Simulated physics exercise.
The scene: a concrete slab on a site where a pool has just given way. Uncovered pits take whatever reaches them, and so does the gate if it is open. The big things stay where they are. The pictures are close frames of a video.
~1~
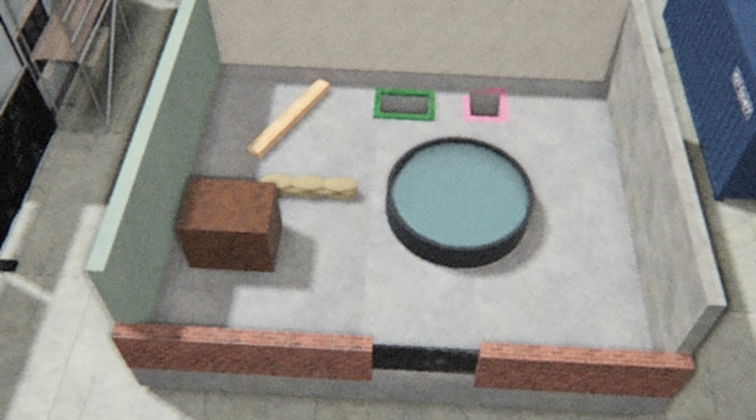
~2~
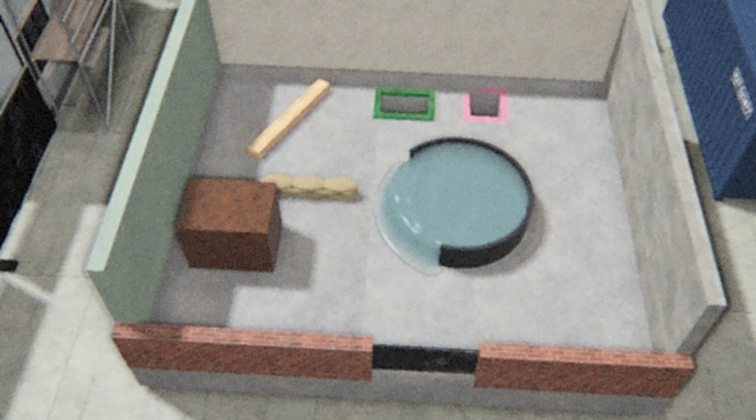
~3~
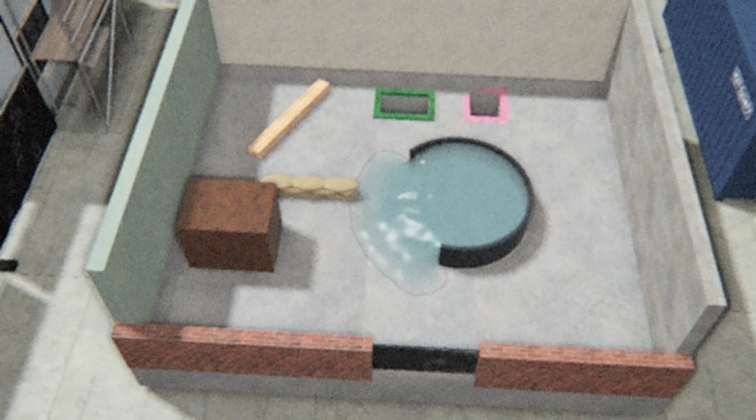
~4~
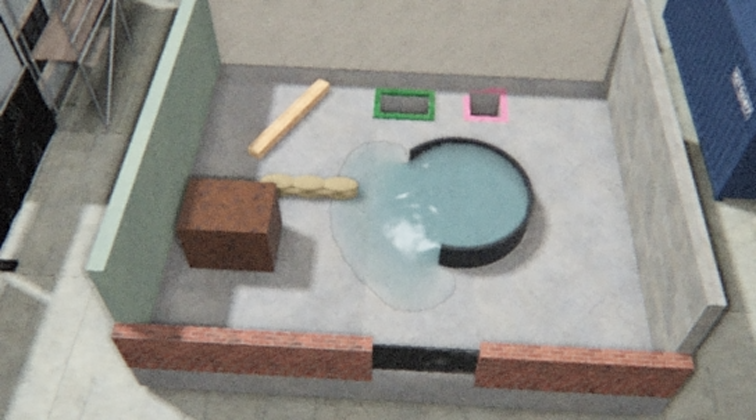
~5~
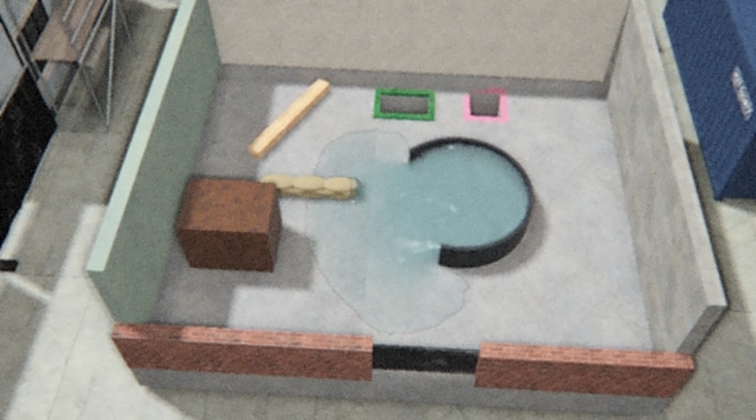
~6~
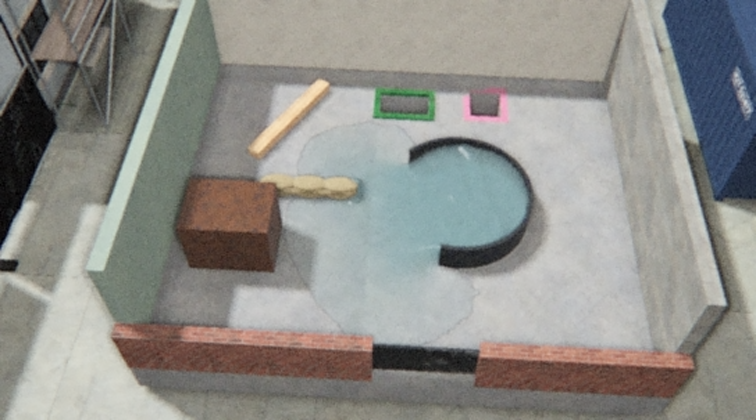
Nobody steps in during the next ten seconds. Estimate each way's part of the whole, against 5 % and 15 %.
One by one: The gate takes less than 5 %; the green pit takes less than 5 %; the pink pit takes less than 5 %.
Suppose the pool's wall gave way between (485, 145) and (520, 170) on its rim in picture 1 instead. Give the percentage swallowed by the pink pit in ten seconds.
Per cent: Pink 20.
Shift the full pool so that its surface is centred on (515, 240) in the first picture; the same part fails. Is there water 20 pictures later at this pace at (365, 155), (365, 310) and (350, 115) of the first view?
In turn: Wet, awash, covered.
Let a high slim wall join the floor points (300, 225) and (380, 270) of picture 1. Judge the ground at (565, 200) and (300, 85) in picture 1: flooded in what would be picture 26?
In turn: Dry, clear.
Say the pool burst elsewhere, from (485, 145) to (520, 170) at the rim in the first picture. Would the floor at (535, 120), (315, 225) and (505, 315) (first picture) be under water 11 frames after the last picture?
In that order: Flooded, dry, clear.
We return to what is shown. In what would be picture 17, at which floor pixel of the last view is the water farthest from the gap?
At about (144, 346).
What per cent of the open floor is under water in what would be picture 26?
Some 45 per cent.
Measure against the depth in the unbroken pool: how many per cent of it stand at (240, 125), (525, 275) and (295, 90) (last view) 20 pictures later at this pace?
Roughly 0, 0 and 0 per cent, in turn.
A moment on, water covers 30 % of the floor; the gate 0 %, the green pit 0 %, the pink pit 0 %.
Next, water covers 35 % of the floor; the gate 0 %, the green pit 0 %, the pink pit 0 %.
Then, water covers 45 % of the floor; the gate 0 %, the green pit 0 %, the pink pit 0 %.
Later, water covers 70 % of the floor; the gate 0 %, the green pit 0 %, the pink pit 1 %.
In the end, water covers 80 % of the floor; the gate 0 %, the green pit 1 %, the pink pit 2 %.
